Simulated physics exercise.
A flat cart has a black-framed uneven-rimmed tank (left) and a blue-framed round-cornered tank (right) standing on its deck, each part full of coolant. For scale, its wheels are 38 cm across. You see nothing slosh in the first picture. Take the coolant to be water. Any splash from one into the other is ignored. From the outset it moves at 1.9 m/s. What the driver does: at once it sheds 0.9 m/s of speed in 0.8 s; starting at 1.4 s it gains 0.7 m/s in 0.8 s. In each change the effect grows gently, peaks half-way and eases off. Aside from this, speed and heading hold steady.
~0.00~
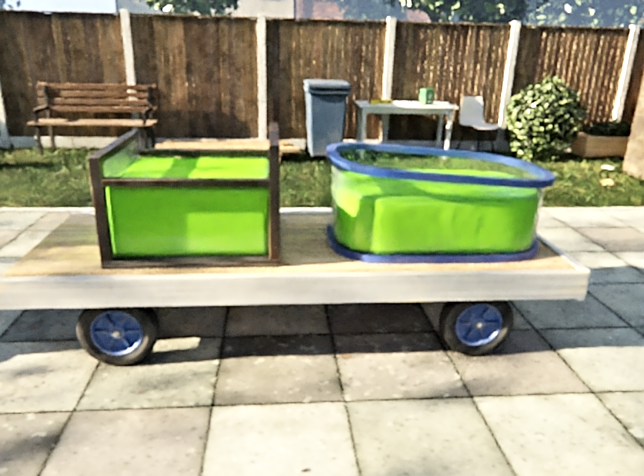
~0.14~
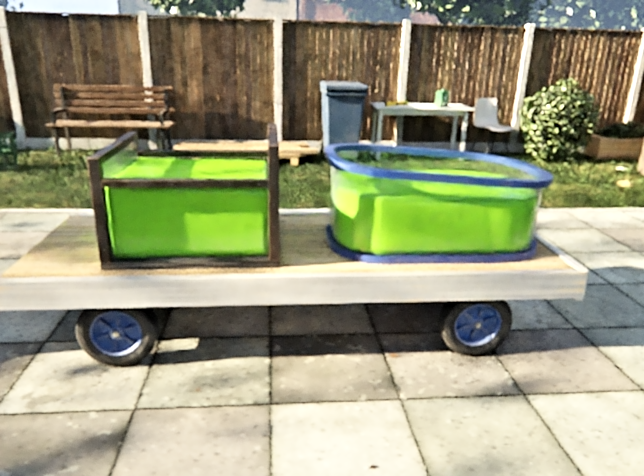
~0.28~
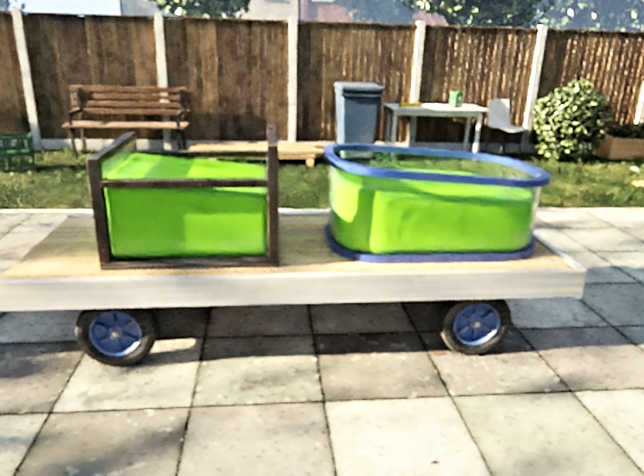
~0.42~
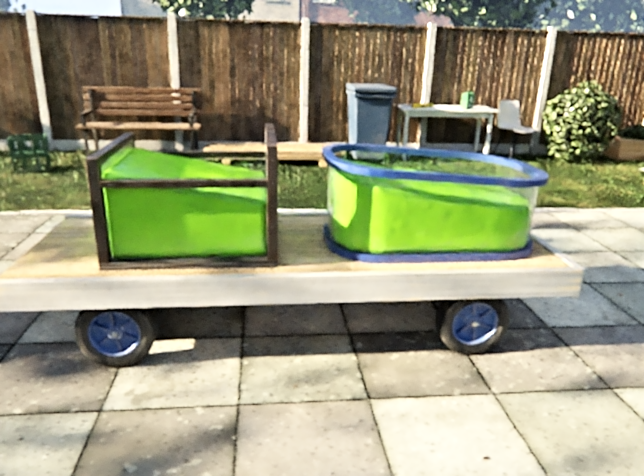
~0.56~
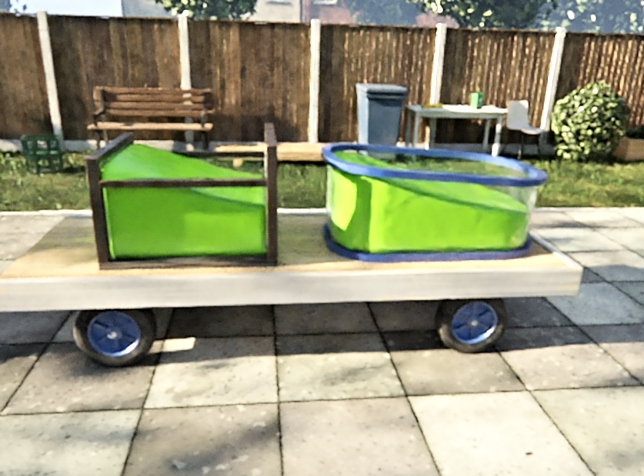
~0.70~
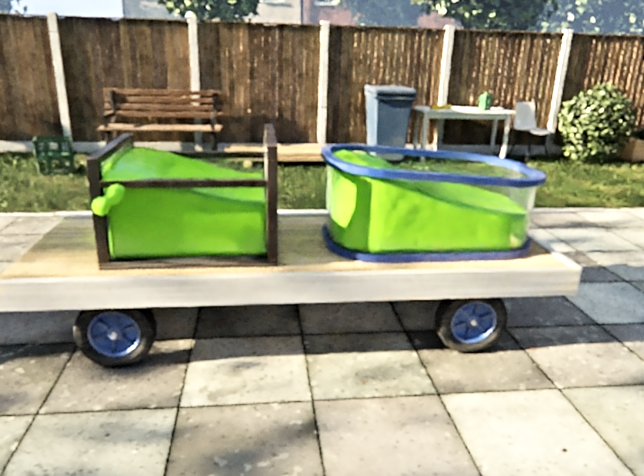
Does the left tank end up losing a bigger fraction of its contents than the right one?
Yes. Most likely the left-hand vessel comes off worse.
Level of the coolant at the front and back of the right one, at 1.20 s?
Around 24 cm toward the front, with 40 cm behind.
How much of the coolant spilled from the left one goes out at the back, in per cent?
Close to 0 per cent goes that way.
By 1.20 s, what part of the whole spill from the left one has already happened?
I'd say some 20 percent by then.
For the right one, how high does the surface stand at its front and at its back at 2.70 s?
Front: 26 cm; back: 28 cm.
After 1.20 s the left one has lost 1 per cent, over the far side and the near side (front 28 cm, back 44 cm); the right one has lost nothing (front 24 cm, back 41 cm).
After 1.90 s the left one has lost 1 per cent, over the far side and the near side (front 32 cm, back 39 cm); the right one has lost 2 per cent, over the back (front 26 cm, back 30 cm).
After 2.70 s the left one has lost 3 per cent, over the far side and the near side (front 46 cm, back 25 cm); the right one has lost 2 per cent, over the back (front 27 cm, back 28 cm).
After 5.18 s the left one has lost 5 per cent, over the far side and the near side; the right one has lost 2 per cent, over the back.
